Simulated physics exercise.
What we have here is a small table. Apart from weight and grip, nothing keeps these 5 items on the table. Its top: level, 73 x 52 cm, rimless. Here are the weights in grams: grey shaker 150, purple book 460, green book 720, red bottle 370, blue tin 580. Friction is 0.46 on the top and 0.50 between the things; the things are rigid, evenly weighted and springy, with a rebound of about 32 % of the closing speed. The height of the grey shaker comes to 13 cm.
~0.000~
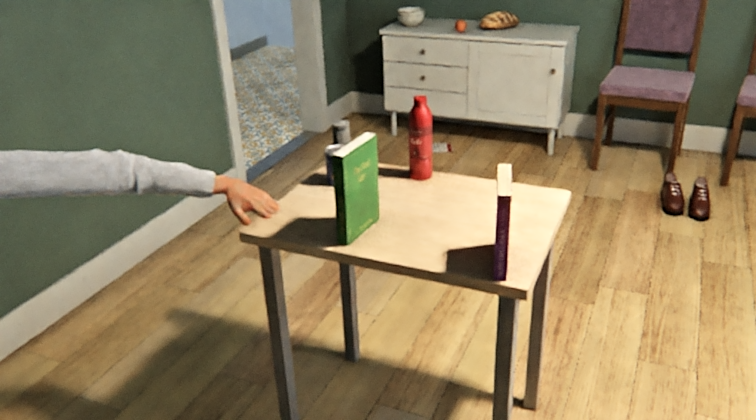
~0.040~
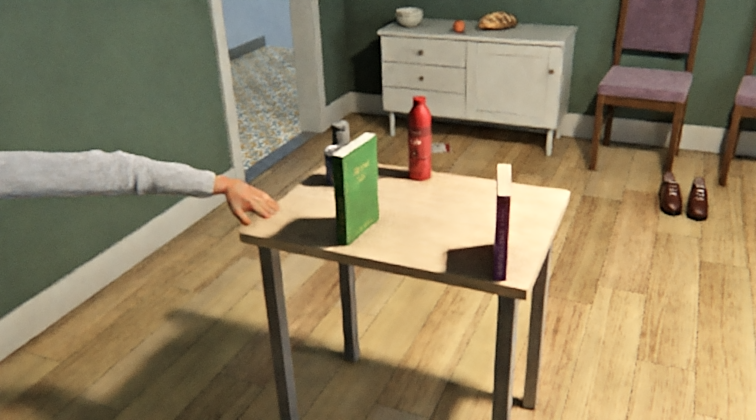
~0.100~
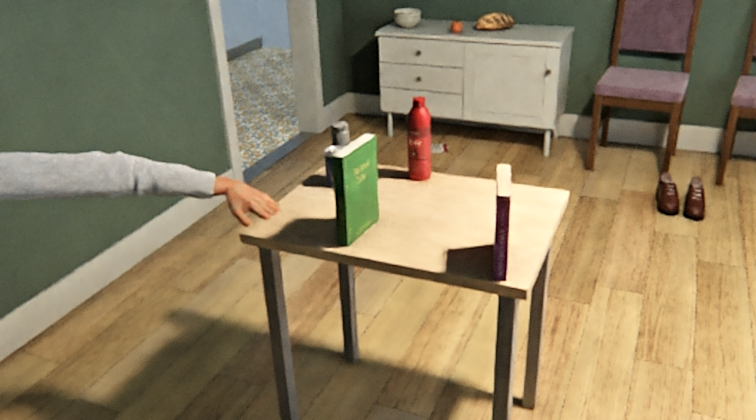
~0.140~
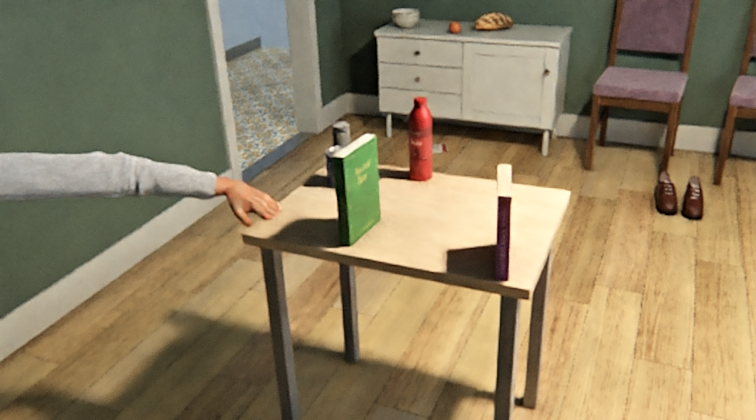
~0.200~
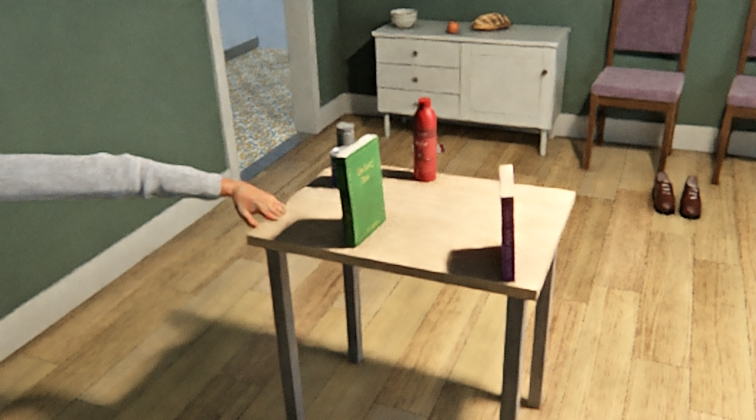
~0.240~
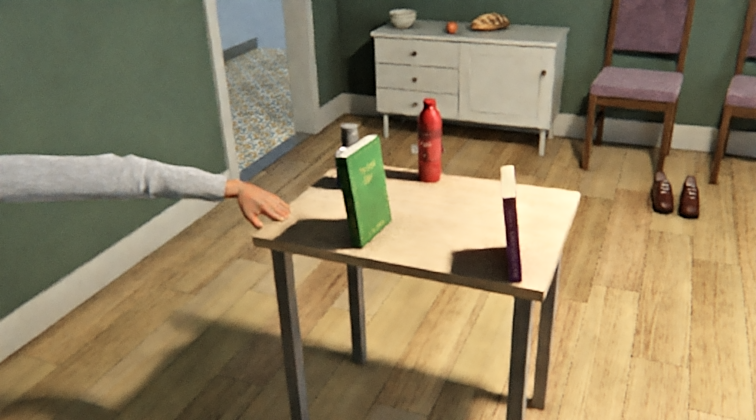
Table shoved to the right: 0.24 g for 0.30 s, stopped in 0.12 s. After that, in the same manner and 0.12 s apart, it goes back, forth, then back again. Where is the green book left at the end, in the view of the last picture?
It is left at about (329, 218) in that view.
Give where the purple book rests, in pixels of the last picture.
In the last view, its centre sits near (462, 256).
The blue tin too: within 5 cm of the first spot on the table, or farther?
The blue tin remains in place.
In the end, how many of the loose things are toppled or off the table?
All told, 4.
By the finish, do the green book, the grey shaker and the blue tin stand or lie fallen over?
Well, the green book tumbles down, the grey shaker tumbles down, and the blue tin holds steady.
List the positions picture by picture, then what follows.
The first frame shows green book (357, 189).
The second frame shows red bottle (420, 138).
The third frame shows purple book (502, 222).
The fourth frame shows table 1 cm from its start; red bottle (420, 139).
The fifth frame shows table 2 cm from its start; green book (362, 190) leaning 4°.
The sixth frame shows table 4 cm from its start; green book (365, 191) leaning 8°; red bottle (430, 140).
After 0.44 s, table 14 cm from its start; green book leaning 51° near (379, 203); purple book leaning 51°; red bottle leaning 4°.
After 0.64 s, table 15 cm from its start; green book on its side near (378, 221); purple book on its side; red bottle leaning 30°.
After 0.84 s, table 8 cm from its start; green book on its side near (361, 224); red bottle on its side; grey shaker on its side.
After 1.64 s, table 15 cm from its start; green book on its side near (387, 228); red bottle on its side; grey shaker on its side.
At rest (2.9 s), tipped over on the table, grey shaker, purple book, green book and red bottle; blue tin in place, give or take 5 cm. Seen from the same camera at the end, green book near (329, 218).
